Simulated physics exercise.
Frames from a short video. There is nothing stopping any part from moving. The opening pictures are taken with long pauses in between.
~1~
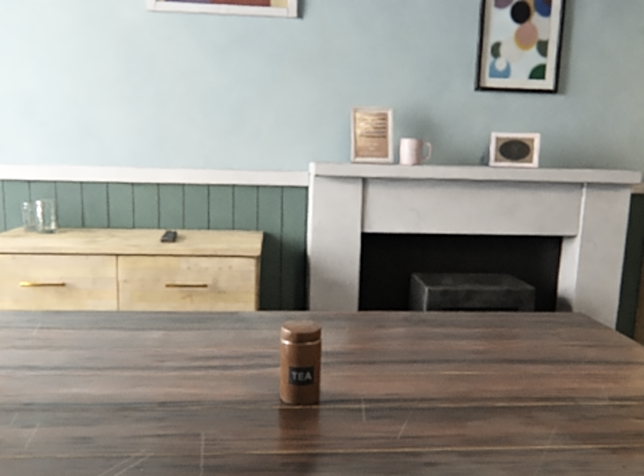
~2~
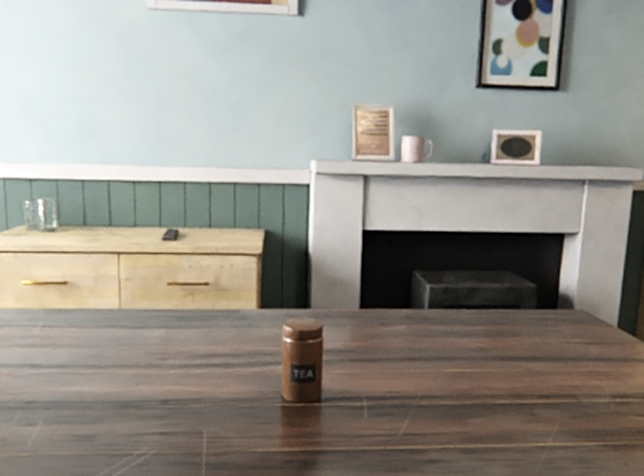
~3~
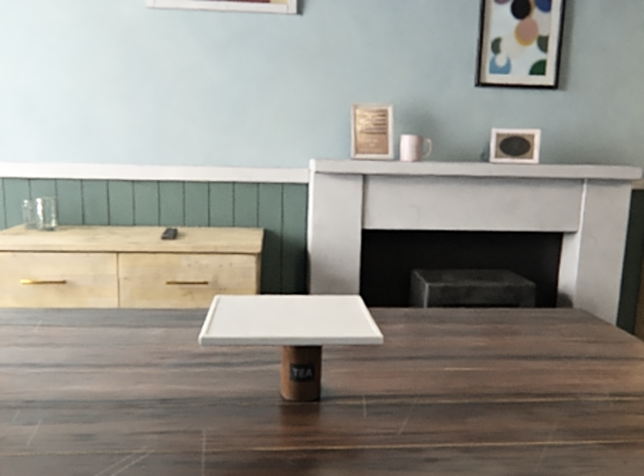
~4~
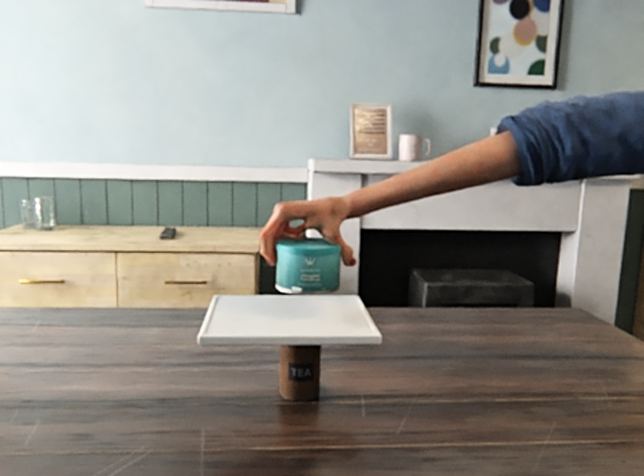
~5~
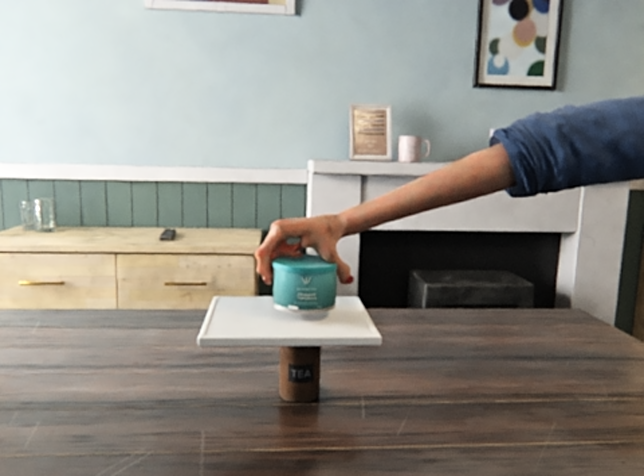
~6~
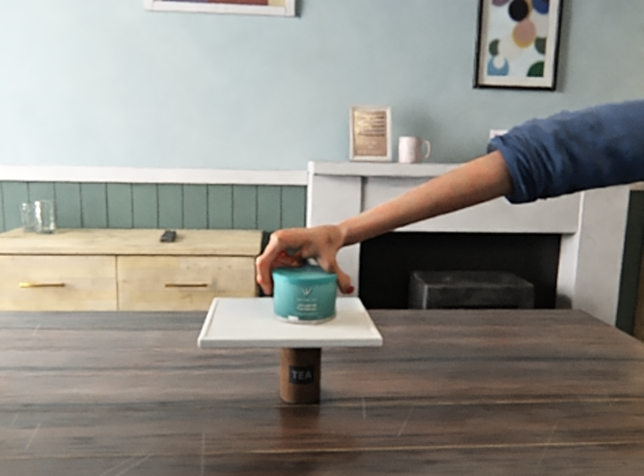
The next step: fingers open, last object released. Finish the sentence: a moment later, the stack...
It stays put.
Then, 0.20 s after the last picture, nothing has stirred.
Then, 0.40 s after the last picture, turquoise tub resting near (305, 294).
At rest, all 3 in place. Seen from the same camera at the end, turquoise tub near (305, 294). The stack holds.
